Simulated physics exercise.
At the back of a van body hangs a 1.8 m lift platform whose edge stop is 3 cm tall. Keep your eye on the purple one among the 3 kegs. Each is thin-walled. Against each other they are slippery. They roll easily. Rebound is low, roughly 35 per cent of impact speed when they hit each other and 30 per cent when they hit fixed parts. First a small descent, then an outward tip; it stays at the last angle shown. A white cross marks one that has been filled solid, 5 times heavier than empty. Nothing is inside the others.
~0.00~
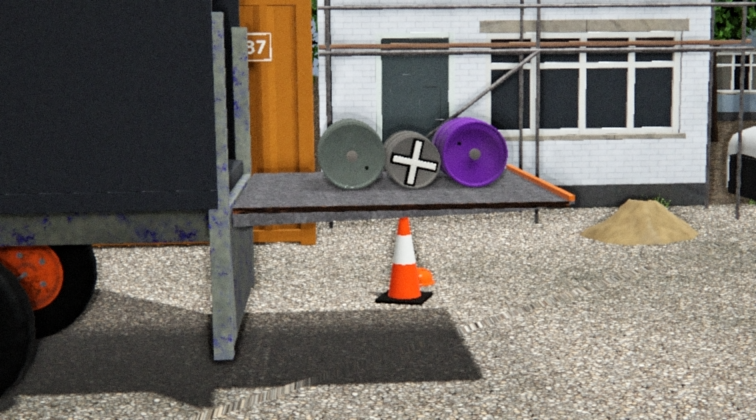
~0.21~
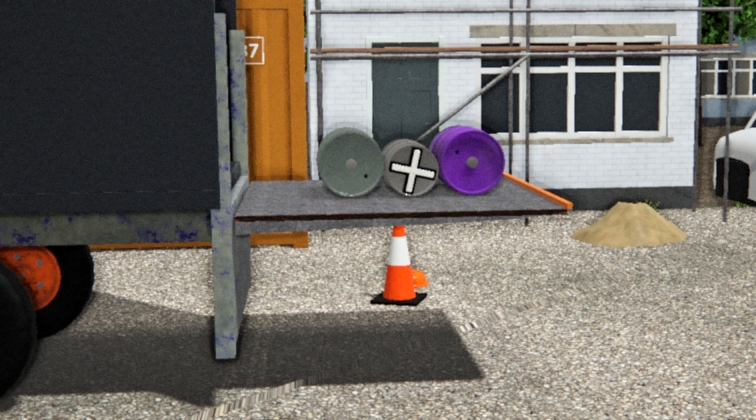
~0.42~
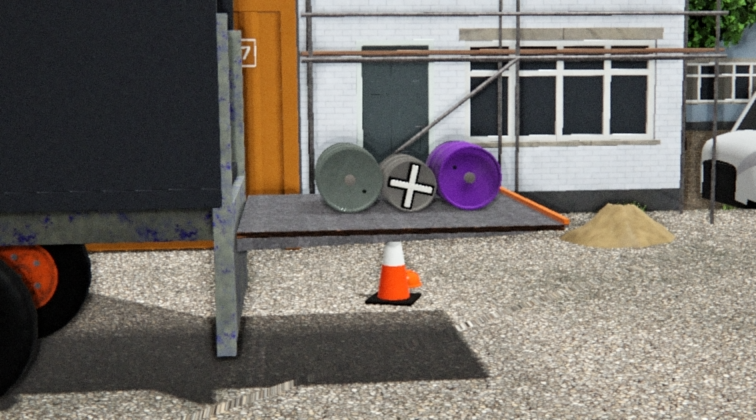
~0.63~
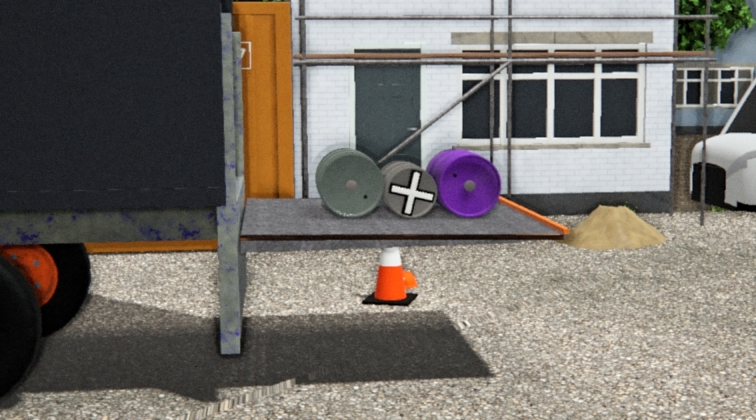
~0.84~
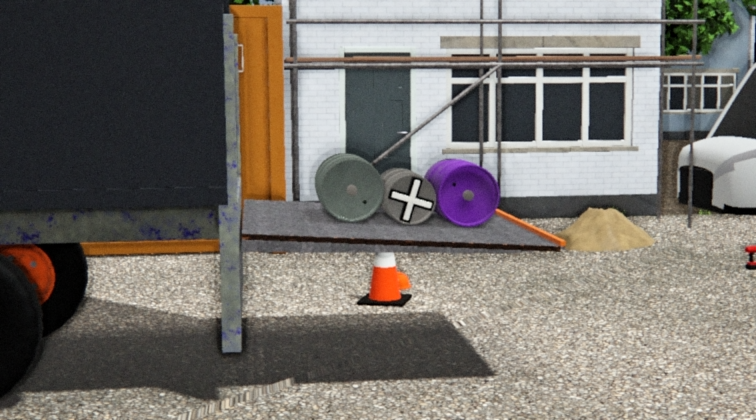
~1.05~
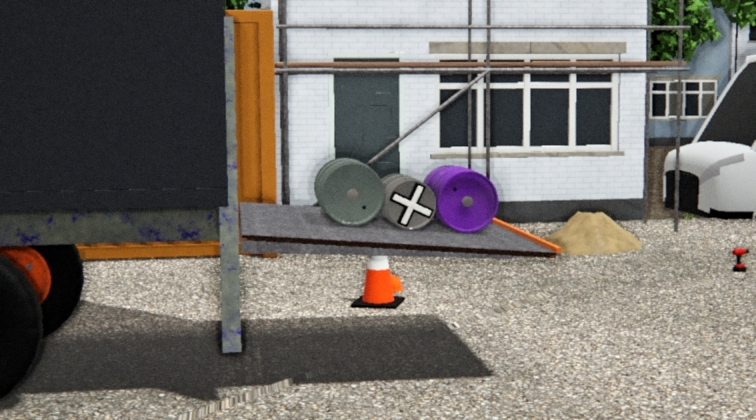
Three kegs, one purple, ride a lift platform as it lowers and tilts slightly rightward.
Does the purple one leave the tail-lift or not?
Outcome for purple - it falls off.
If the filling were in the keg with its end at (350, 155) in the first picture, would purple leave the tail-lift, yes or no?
For purple, the answer then is affirmative.
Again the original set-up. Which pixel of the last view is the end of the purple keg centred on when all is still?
It ends up close to (684, 323).
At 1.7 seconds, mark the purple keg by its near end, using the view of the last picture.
I'd point to somewhere near (498, 204).
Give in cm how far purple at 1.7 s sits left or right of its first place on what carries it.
Purple has moved 20 to the right.
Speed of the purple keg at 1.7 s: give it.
Reading: Roughly 0.4 m/s.
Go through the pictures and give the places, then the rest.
In the first frame, purple at (476, 154); plate level; stop at (572, 198); white cross at (414, 162).
In the second frame, purple at (473, 163); plate level.
In the third frame, purple at (471, 178); plate level.
In the fourth frame, purple at (471, 186); plate tilted 1°; stop at (567, 231).
In the fifth frame, purple at (469, 196); plate tilted 4°.
In the sixth frame, purple at (469, 202); plate tilted 5°; stop at (559, 250).
After 1.7 s, purple is on the plate, 20 cm from the stop, rolling right; 0 of 3 are off.
After 2.4 s, purple is over the stop and falling; 1 of 3 is off.
At rest (8.6 s), purple is off the lift, on the ground; 2 of 3 are off.
